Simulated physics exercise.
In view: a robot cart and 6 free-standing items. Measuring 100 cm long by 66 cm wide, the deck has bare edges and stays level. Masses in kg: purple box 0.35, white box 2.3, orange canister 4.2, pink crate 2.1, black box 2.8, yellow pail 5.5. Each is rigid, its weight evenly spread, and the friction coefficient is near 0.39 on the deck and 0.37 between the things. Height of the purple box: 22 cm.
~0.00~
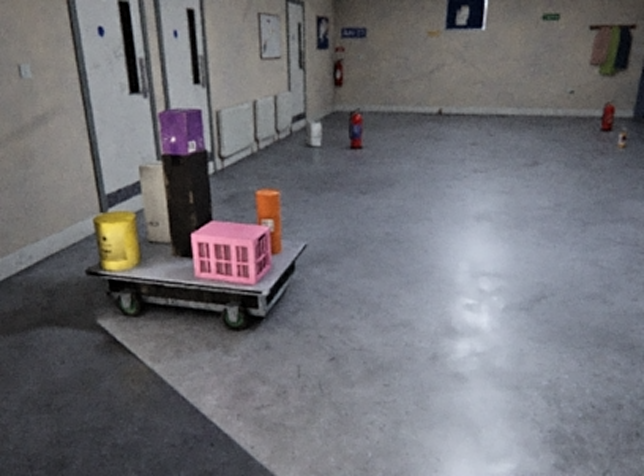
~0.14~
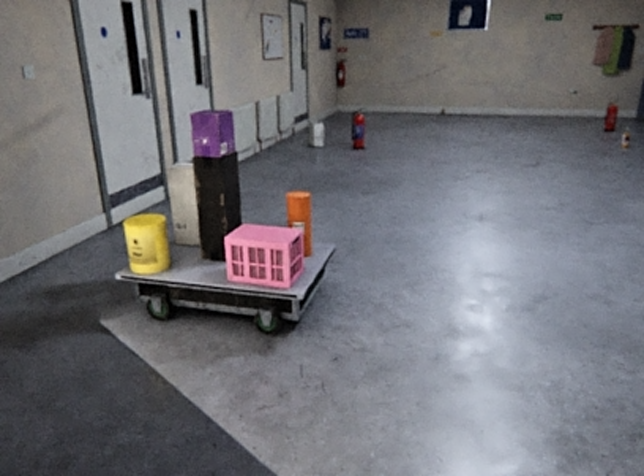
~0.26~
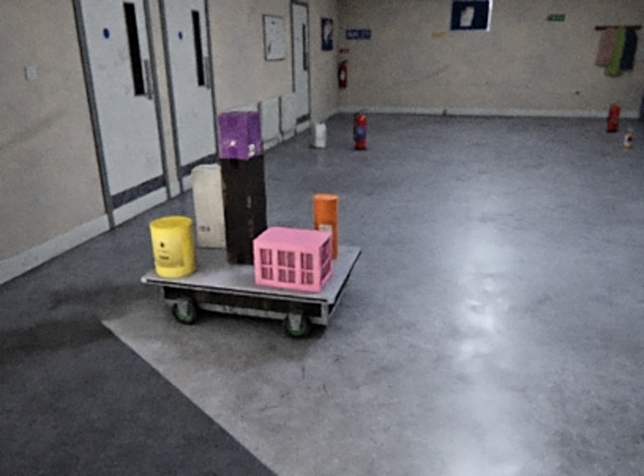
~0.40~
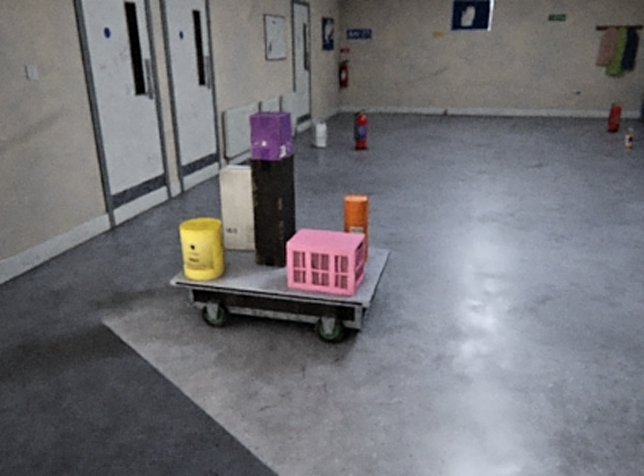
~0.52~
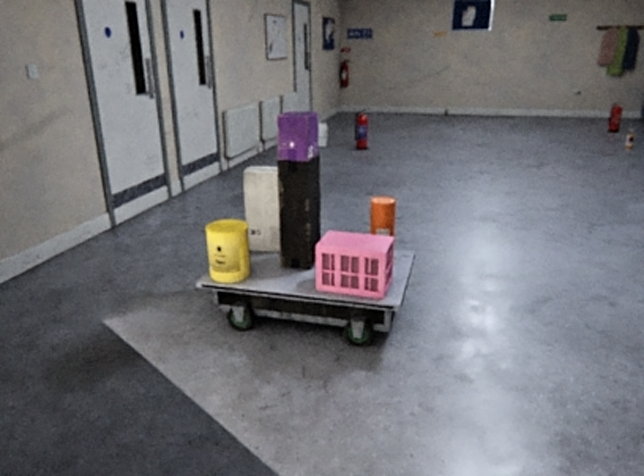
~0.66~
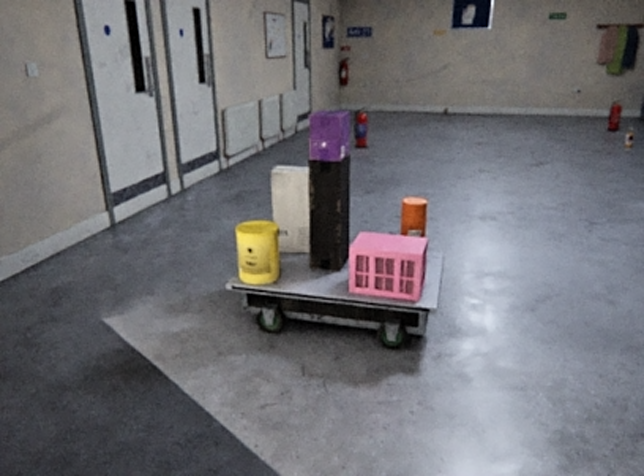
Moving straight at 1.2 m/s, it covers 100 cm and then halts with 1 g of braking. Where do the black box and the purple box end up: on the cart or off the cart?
At the end, the black box is still on the deck, the purple box is no longer on the deck.
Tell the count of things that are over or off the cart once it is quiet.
The count is 2.
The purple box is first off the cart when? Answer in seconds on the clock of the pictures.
Near 1.4 s.
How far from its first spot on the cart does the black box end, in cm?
About 30 cm.
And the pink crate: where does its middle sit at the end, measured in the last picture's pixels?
It finishes around (474, 274).
After 1.06 s, 107 cm covered, stopped; purple box 14° off upright near (428, 140); black box 14° off upright near (402, 215); orange canister 5° off upright.
After 1.36 s, 107 cm covered, stopped; purple box now off the cart; black box 48° off upright near (434, 223); orange canister 9° off upright.
In the end (2.4 s), off the cart, purple box; toppled on the cart, black box; not toppled but over 10 cm from the start, orange canister, pink crate and yellow pail; the last one under 10 cm from the start. In the last view, black box near (441, 231), purple box near (628, 361).
